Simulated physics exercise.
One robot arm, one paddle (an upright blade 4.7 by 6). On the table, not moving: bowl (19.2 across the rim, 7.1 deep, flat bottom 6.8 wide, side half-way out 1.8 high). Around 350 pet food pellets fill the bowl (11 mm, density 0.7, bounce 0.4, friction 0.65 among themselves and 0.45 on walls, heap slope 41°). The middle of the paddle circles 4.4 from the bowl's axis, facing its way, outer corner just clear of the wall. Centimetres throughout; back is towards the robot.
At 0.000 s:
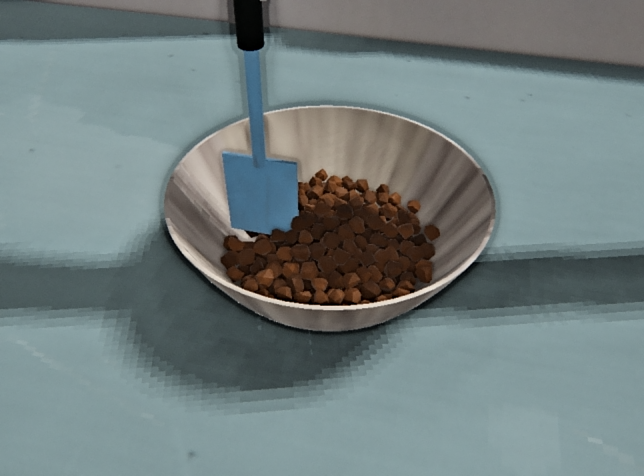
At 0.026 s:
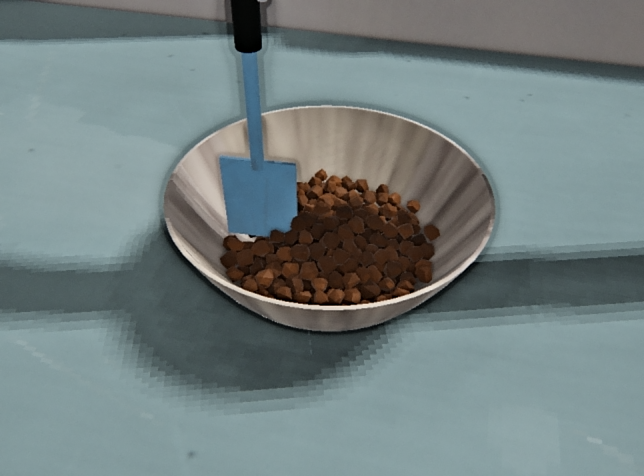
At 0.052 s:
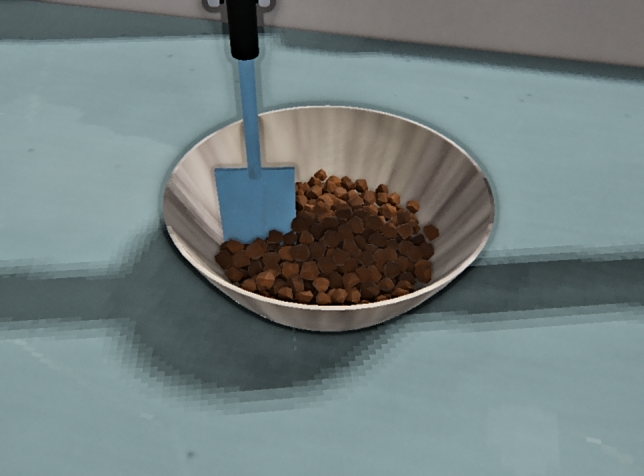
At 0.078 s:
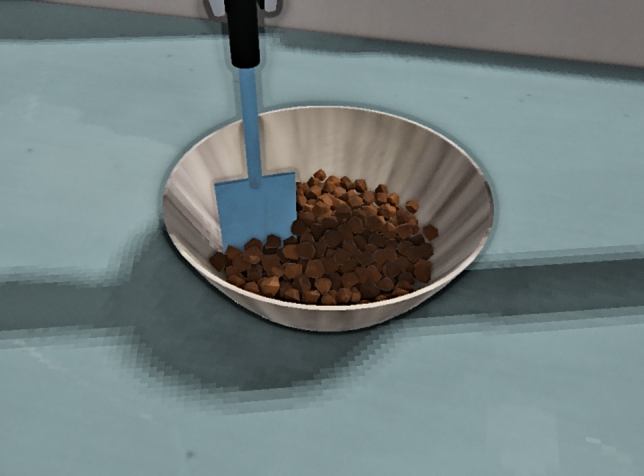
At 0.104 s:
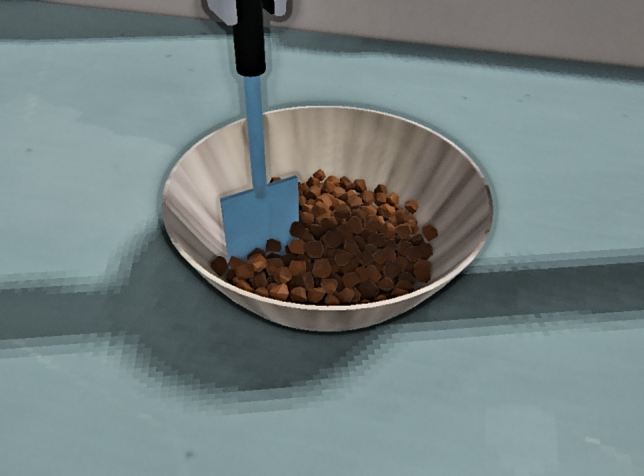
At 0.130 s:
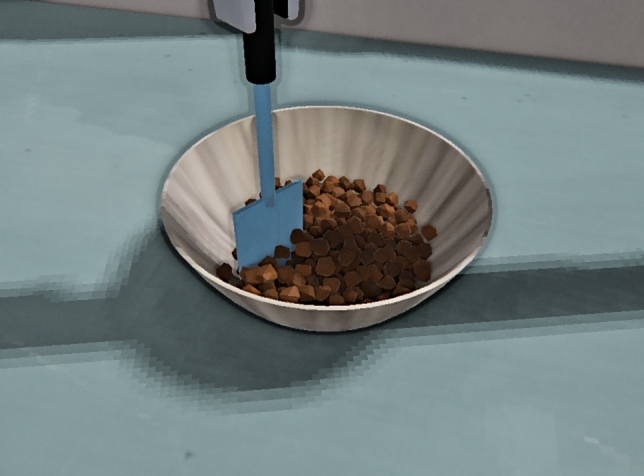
A blue paddle with a black handle stands upright among brown pellets at the left side of a pale bowl on a blue-green table. It shifts slightly left and toward the viewer, nudging nearby pellets, then turns gradually and edges back right along the bowl's near left side.
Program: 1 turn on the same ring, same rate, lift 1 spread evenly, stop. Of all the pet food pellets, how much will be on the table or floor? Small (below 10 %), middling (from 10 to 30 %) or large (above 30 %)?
Answer: Small; below 10 % of the pet food pellets finish on the table or floor.
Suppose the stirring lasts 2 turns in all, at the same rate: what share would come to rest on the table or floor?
Then about 5 per cent.
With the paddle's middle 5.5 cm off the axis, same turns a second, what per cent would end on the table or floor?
It would be near 0 per cent.
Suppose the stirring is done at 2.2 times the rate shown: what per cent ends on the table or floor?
Some 25 per cent.
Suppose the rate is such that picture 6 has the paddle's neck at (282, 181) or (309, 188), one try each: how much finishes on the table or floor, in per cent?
About 5 and 10 per cent.
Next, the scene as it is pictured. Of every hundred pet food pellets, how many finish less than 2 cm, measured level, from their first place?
Roughly 30 per cent.
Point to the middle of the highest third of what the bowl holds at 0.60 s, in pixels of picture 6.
Near (292, 162).
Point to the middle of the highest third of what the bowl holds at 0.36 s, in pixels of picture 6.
Near (413, 206).
After 0.36 s, 173° round, highest piece 8 above the table; 348 in the bowl.
After 0.60 s, 291° round, highest piece 9 above the table; 339 in the bowl, 2 on the table or floor, 7 in flight or on the tool.
After 0.91 s, 0° round, highest piece 7 above the table; 338 in the bowl, 10 on the table or floor.
After 1.61 s, 0° round, highest piece 7 above the table; 338 in the bowl, 10 on the table or floor.
At rest, 338 in the bowl, 10 on the table or floor. That is 3 % on the table or floor.
